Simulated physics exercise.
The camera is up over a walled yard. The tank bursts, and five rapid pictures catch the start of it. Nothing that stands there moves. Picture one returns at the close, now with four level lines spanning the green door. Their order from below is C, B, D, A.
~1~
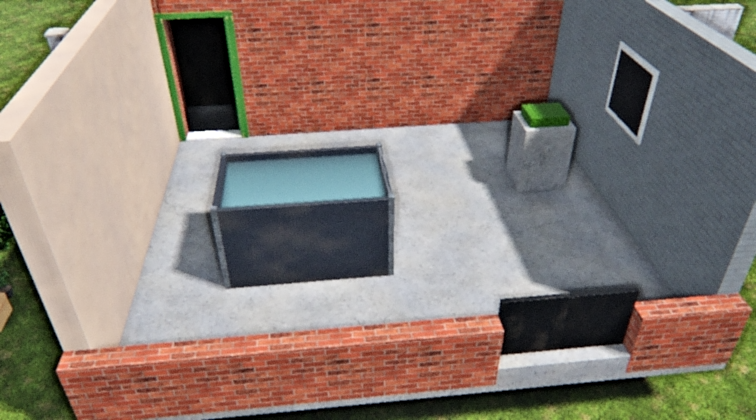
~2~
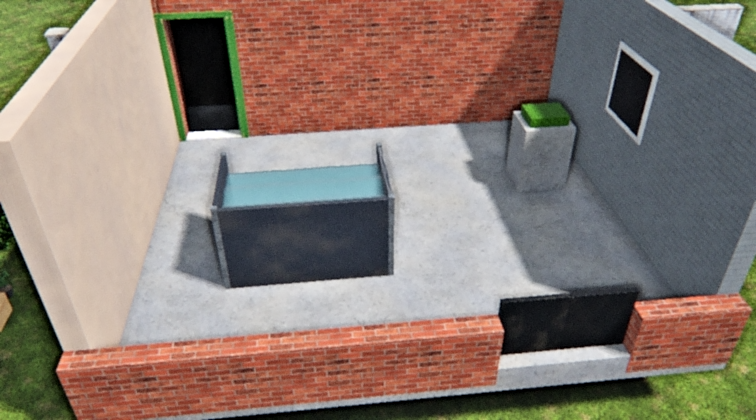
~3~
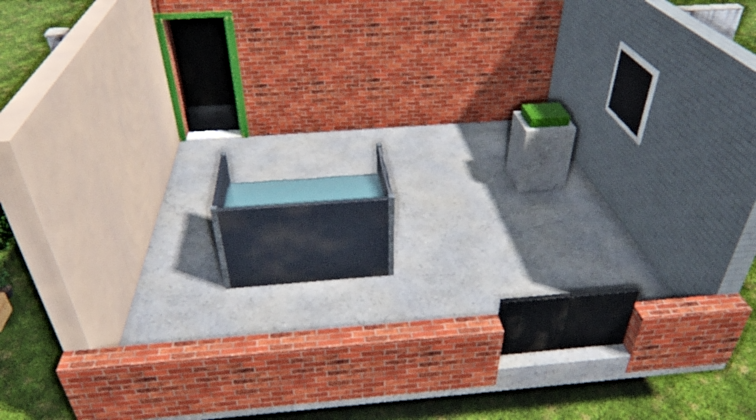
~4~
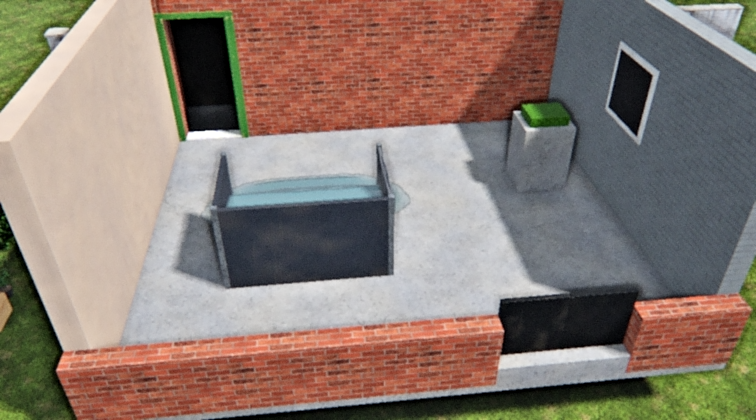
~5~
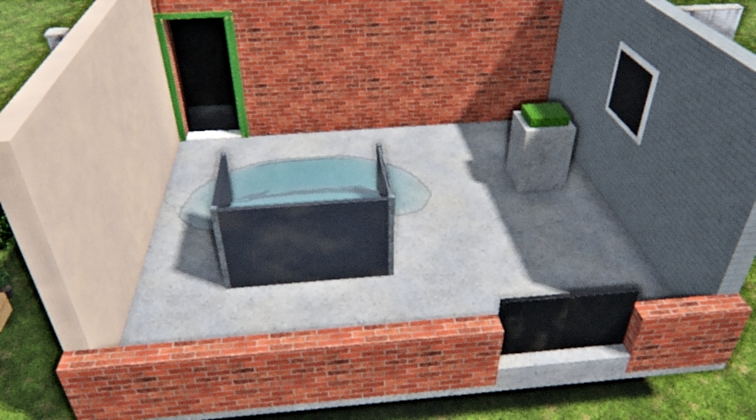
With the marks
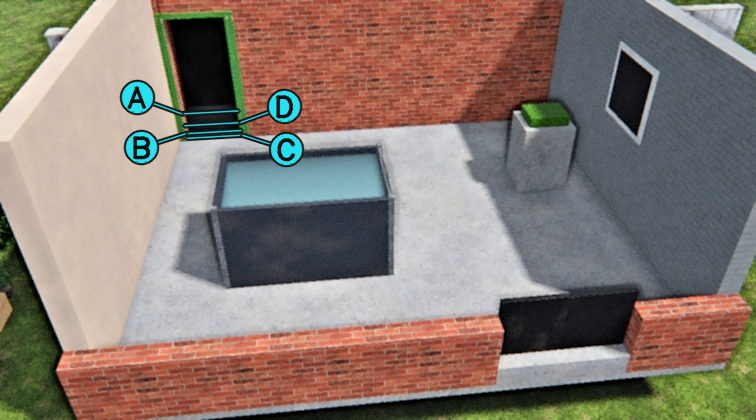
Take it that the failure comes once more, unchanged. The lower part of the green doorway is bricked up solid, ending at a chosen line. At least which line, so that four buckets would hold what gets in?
Go for A.
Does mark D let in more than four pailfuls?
Yes, it does.
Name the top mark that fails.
Here it is mark D.
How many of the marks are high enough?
One of the four.
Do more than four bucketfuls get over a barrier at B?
Yes, that goes wrong.
On the marked copy, A at (210, 112); B at (213, 132); C at (214, 136); D at (212, 124); from the bottom up C, B, D, A.
With A, a bucket or two gets in.
With B, some 25 bucketfuls get in.
With C, dozens of bucketfuls pour in.
With D, about 8 bucketfuls get in.
